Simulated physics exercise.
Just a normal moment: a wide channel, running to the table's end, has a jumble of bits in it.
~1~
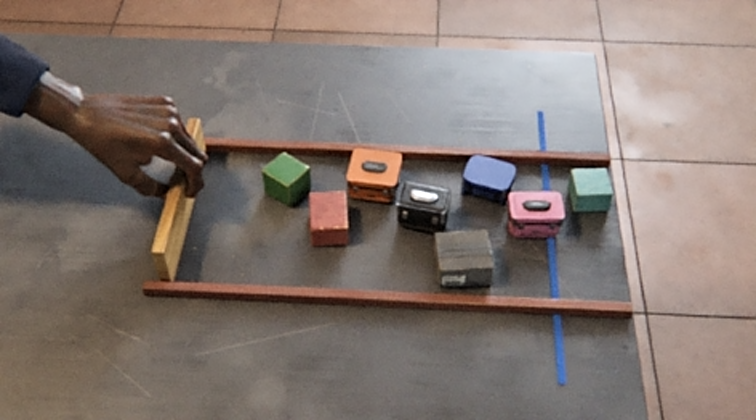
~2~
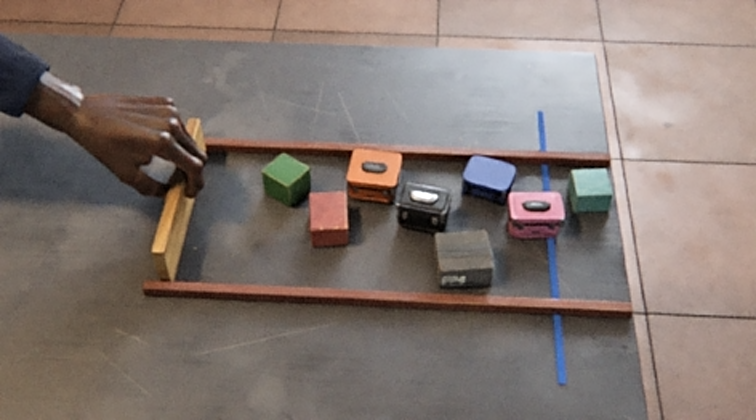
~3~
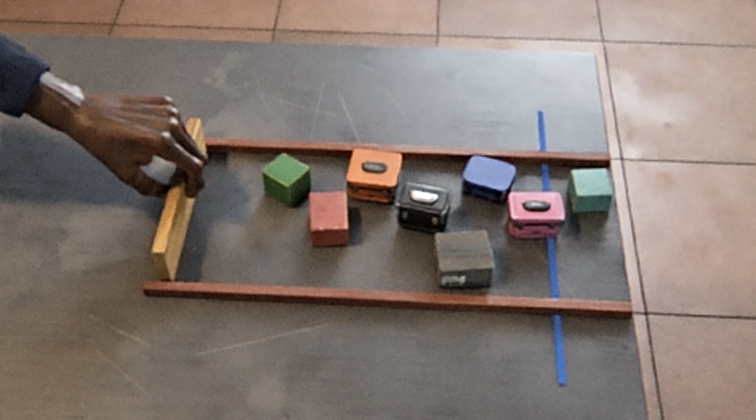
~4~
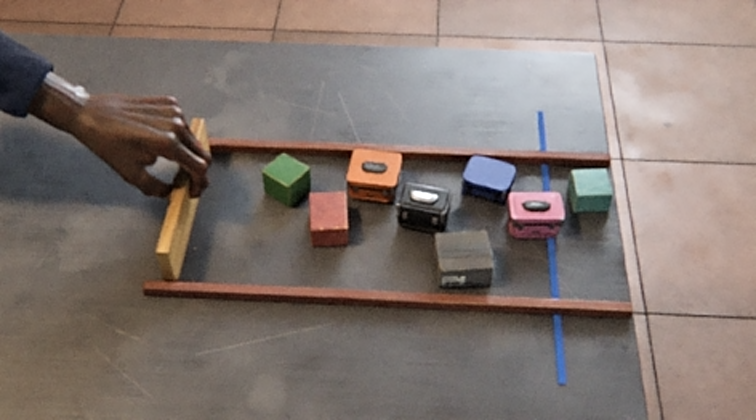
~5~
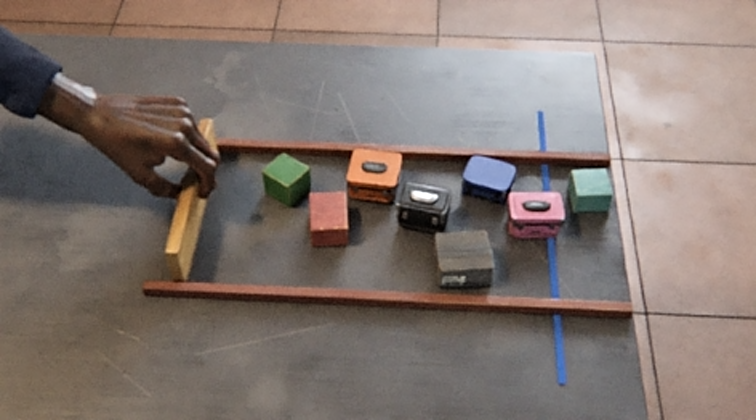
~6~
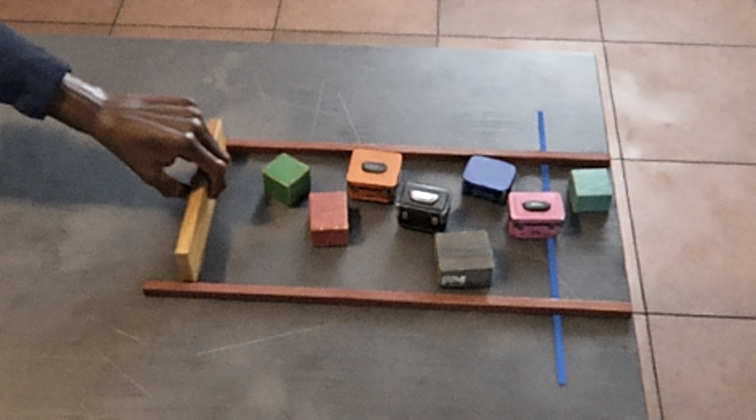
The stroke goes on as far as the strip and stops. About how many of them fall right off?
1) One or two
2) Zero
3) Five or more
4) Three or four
Option 4: Three or four.
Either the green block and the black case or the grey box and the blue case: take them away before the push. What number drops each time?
Going first to second: 2 and 2.
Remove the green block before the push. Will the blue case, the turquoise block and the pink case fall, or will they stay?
The blue case goes down; the turquoise block goes down; the pink case goes down.
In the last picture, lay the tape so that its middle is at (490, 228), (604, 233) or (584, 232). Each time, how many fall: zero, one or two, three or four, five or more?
Falls: One to two; five or over; 5 or more.
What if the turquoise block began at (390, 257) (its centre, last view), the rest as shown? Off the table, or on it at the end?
In that case it holds firm.
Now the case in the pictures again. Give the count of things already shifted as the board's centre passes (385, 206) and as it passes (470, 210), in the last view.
One spot: 5. Other spot: 8.
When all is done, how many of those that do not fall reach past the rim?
2, I think.
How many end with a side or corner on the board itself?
3 are in contact with it.
Soon after, none off yet; turquoise block at rest near (590, 191); pink case at rest near (535, 216); blue case at rest near (489, 180).
At rest, the number that fall off is three or four; fallen, blue case, pink case and turquoise block.
